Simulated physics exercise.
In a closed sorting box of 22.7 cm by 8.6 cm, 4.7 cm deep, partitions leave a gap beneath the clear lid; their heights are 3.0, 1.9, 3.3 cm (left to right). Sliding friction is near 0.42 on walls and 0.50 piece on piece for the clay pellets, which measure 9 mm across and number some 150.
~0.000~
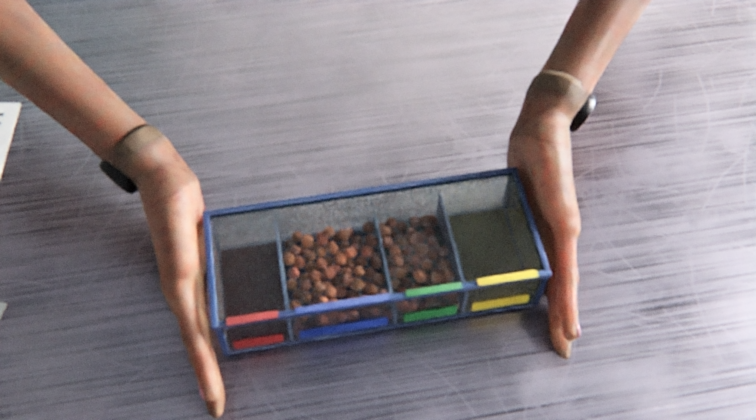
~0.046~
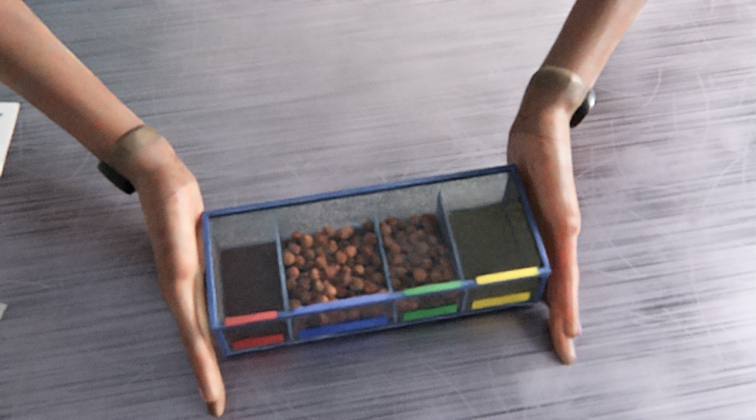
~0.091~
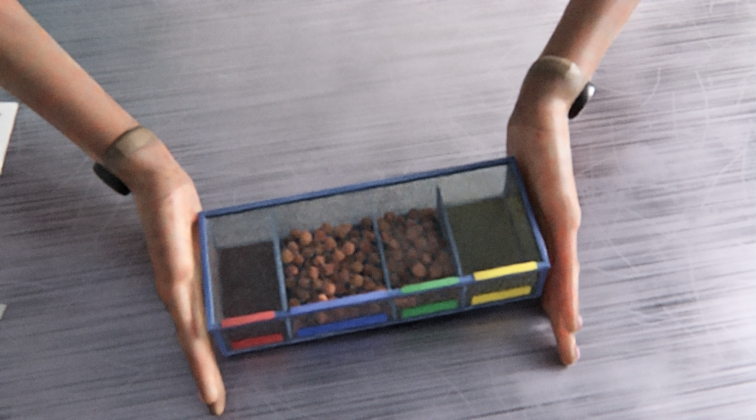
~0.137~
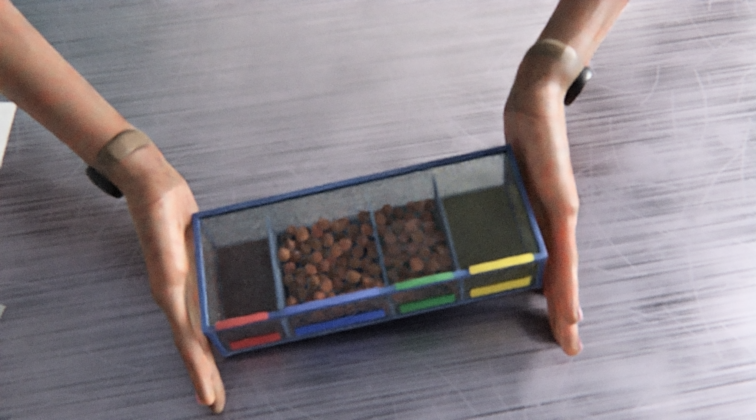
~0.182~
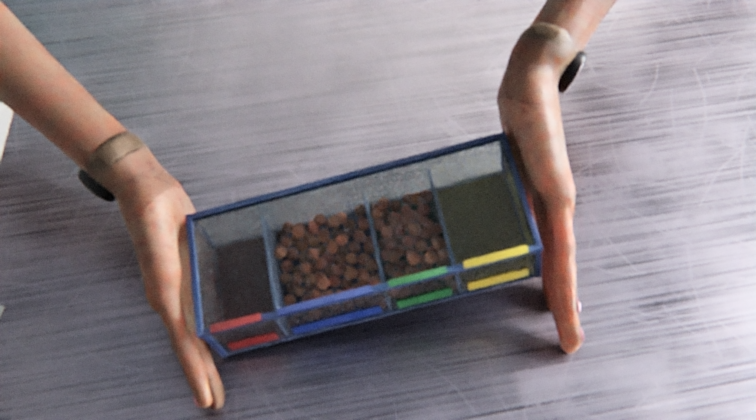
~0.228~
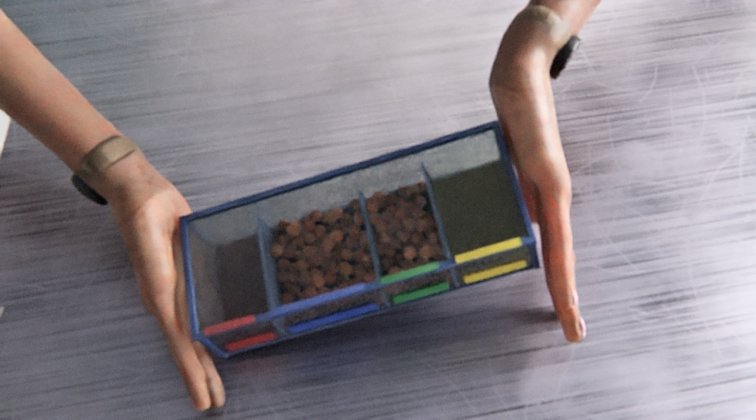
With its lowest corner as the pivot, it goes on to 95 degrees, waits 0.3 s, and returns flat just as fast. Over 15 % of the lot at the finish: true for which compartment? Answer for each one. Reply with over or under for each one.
Red: Over, blue: Over, green: Under, yellow: Under.
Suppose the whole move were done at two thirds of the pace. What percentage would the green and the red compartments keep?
Then the green compartment would hold 10 per cent and the red one 30 per cent.
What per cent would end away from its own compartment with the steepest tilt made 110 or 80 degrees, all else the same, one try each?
Roughly 65 percent for the first try and 20 percent for the second.
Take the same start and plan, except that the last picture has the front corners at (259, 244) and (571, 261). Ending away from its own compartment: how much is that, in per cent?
Roughly 60 per cent.
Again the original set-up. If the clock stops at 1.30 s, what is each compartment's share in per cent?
You'd find red at 25, blue at 65, green at 15 and yellow at 0 per cent.
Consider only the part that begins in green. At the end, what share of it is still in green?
20 %.
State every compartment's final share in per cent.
Going by colour, red ends with 35, blue with 60, green with 10 and yellow with 0.
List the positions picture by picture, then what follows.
In the first frame, box tilt 0 degrees, front corners at (218, 323) and (544, 272); blue 60 %, green 40 %.
In the second frame, box tilt 1 degrees, front corners at (217, 324) and (544, 269).
In the third frame, box tilt 3 degrees, front corners at (214, 325) and (543, 263), lowest corner left front.
In the fourth frame, box tilt 7 degrees, front corners at (209, 327) and (540, 254), lowest corner left front.
In the fifth frame, box tilt 11 degrees, front corners at (203, 330) and (536, 246), lowest corner left front.
In the sixth frame, box tilt 16 degrees, front corners at (198, 333) and (529, 238), lowest corner left front; blue 60 %, green 40 %. The box's pace is about 90 degrees a second.
After 1.30 s, tilt 95 degrees; red 25 %, blue 65 %, green 15 %.
Then, at 2.01 s, tilt 49 degrees; red 35 %, blue 60 %, green 10 %.
After 2.75 s, tilt 0 degrees; red 35 %, blue 60 %, green 10 %.
At rest (3.0 s), red 35 %, blue 60 %, green 10 %, yellow 0 %.
